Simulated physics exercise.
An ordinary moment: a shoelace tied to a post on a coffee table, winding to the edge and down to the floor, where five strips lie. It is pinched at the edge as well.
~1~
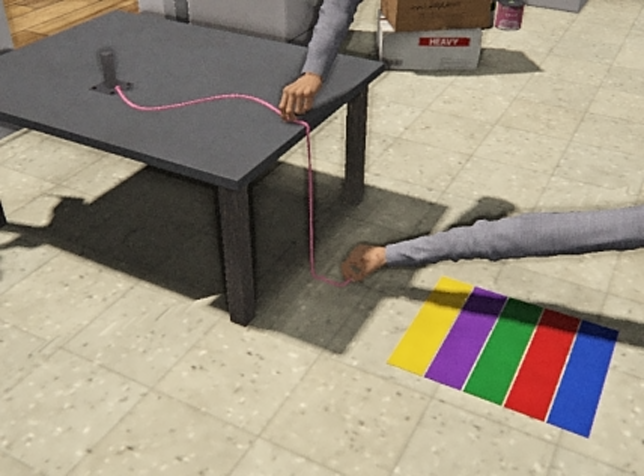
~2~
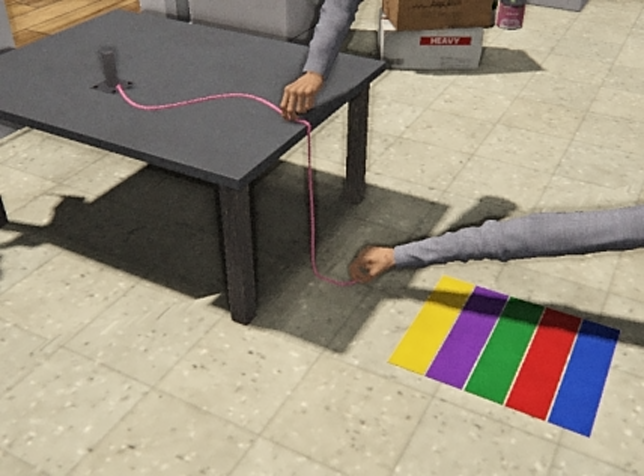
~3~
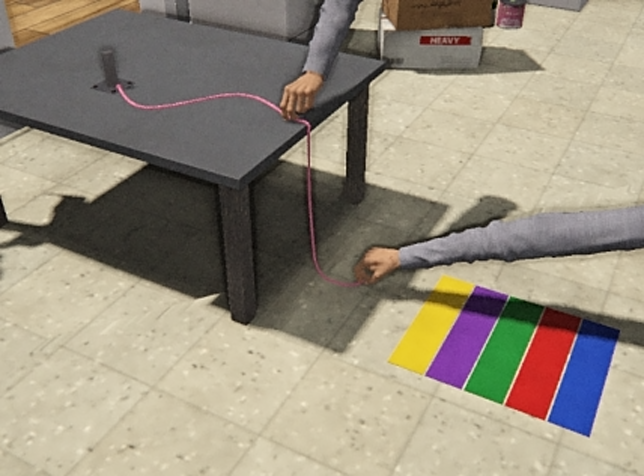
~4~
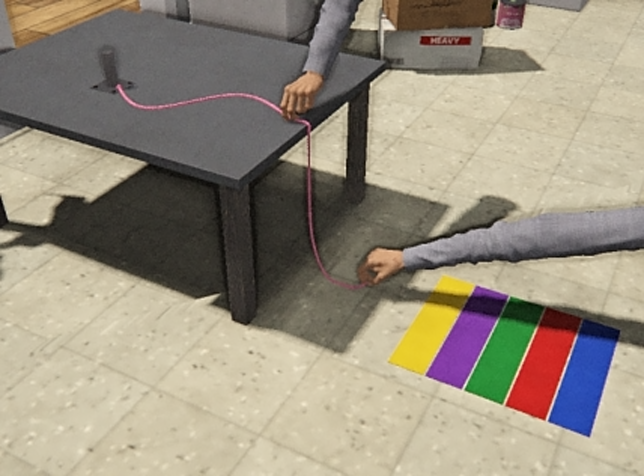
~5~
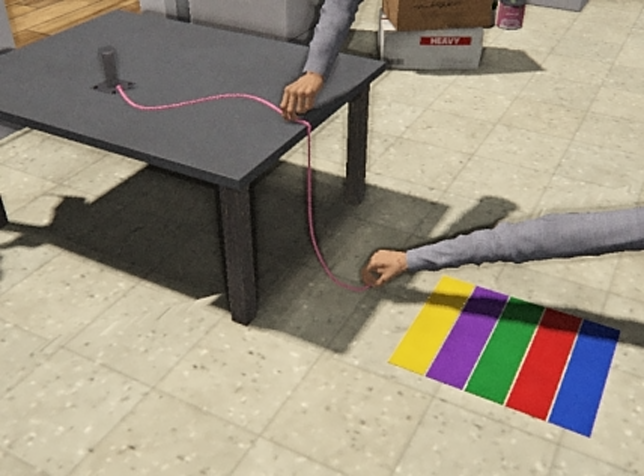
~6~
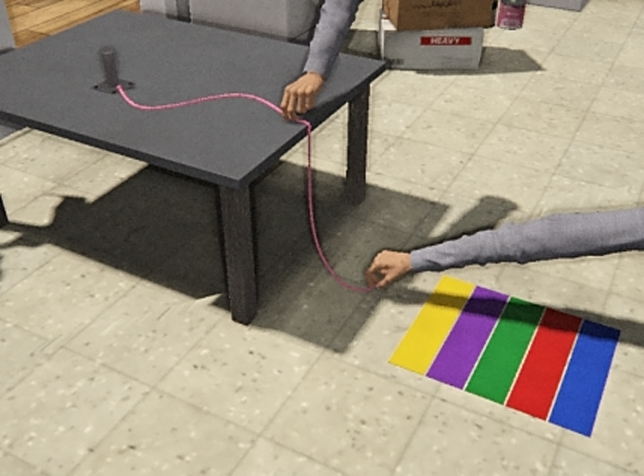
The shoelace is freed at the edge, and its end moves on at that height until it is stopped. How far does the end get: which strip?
The green one.
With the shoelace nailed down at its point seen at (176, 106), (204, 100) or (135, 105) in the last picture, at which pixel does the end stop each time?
Try by try, around (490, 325), (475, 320) and (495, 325).
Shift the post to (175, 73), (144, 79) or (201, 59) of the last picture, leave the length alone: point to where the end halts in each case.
The places are (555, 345), (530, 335) and (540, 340).
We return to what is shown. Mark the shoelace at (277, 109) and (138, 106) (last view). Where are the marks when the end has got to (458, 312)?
Near (307, 125) and (167, 94).
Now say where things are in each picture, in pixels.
End (351, 278); yellow (415, 352); purple (452, 365); green (491, 379); red (532, 394); blue (574, 409), in the first picture.
End (359, 280); shoelace through (128, 100) (191, 102) (263, 101) (309, 132) (311, 199) (313, 263), in the second picture.
End (364, 281), in the third picture.
End (367, 282); shoelace through (128, 100) (191, 102) (263, 101) (309, 132) (310, 199) (320, 263), in the fourth picture.
End (371, 284), in the fifth picture.
End (375, 285); shoelace through (128, 100) (192, 102) (264, 101) (309, 132) (310, 199) (327, 264), in the sixth picture.
A little later, end near (459, 312); over purple.
Next, end near (493, 324); over purple.
When it is tight, end near (513, 330); over green. It halts on the green strip.
